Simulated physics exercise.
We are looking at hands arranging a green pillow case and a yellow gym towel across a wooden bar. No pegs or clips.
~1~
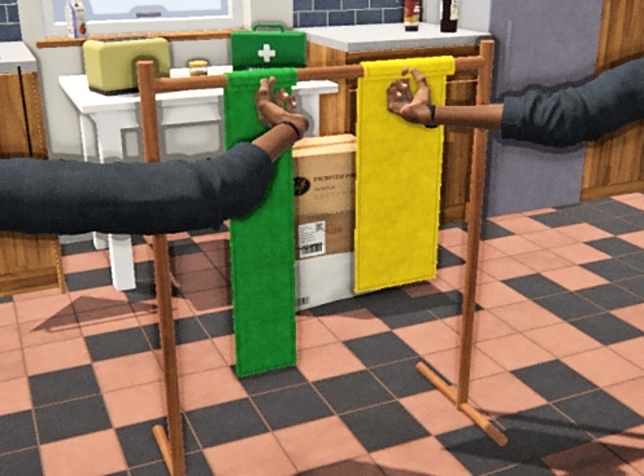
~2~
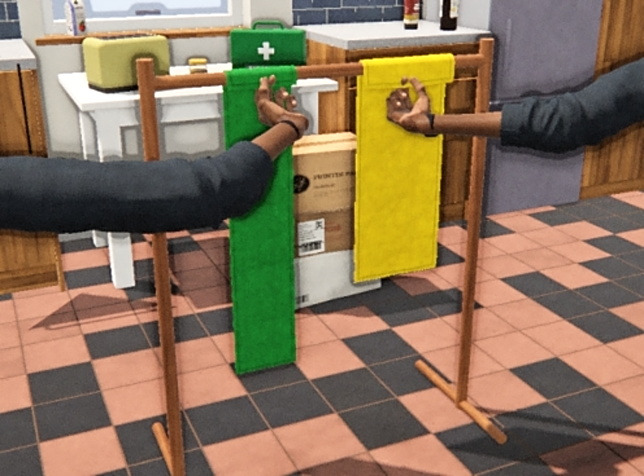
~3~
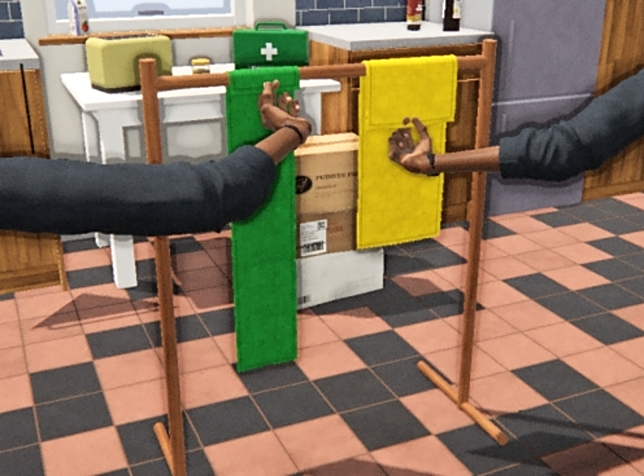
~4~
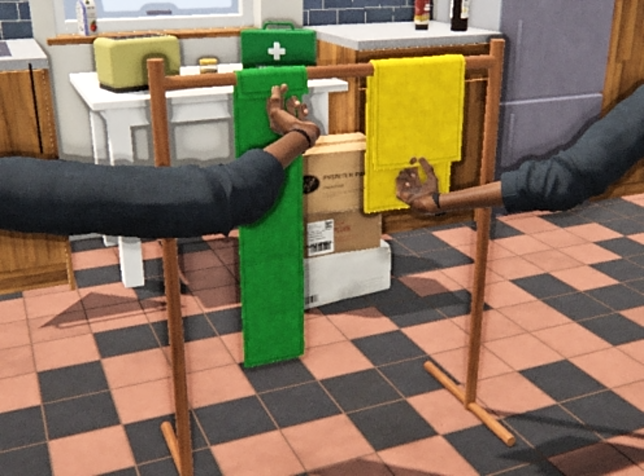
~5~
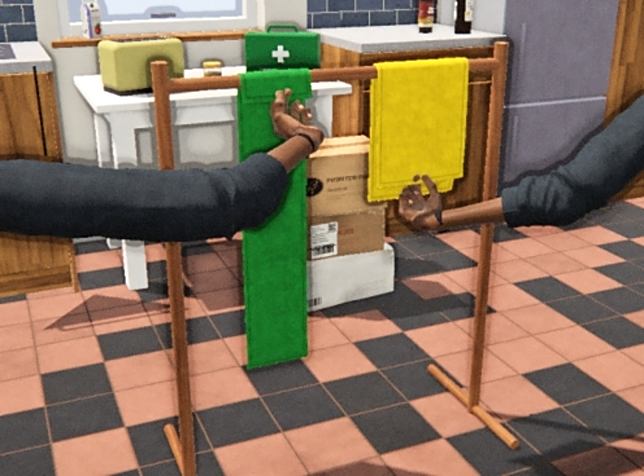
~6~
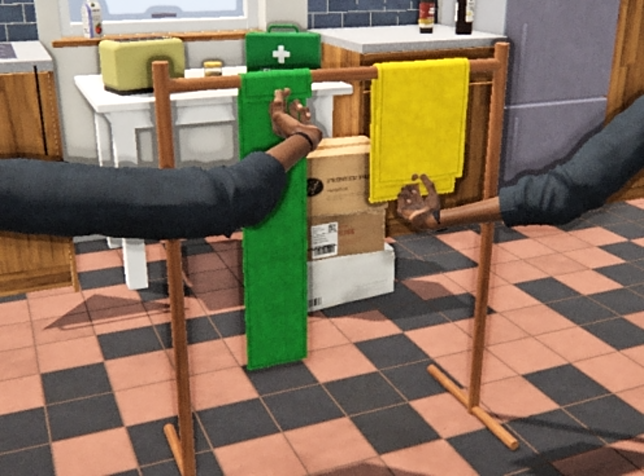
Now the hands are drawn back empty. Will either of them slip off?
Outcome: The green pillow case slips to the floor, the yellow gym towel keeps its place.
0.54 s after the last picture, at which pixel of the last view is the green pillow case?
Around (278, 440).
Then, 0.30 s after the last picture, pillow case clear of the rail and dropping near (276, 289); gym towel still hanging.
Then, 0.54 s after the last picture, pillow case in a heap on the floor near (278, 440); gym towel still hanging.
Then, 0.90 s after the last picture, pillow case in a heap on the floor near (279, 454); gym towel still hanging.
At rest, pillow case in a heap on the floor near (279, 454); gym towel still hanging. The green pillow case is pulled off by its long side and the yellow gym towel stays on.
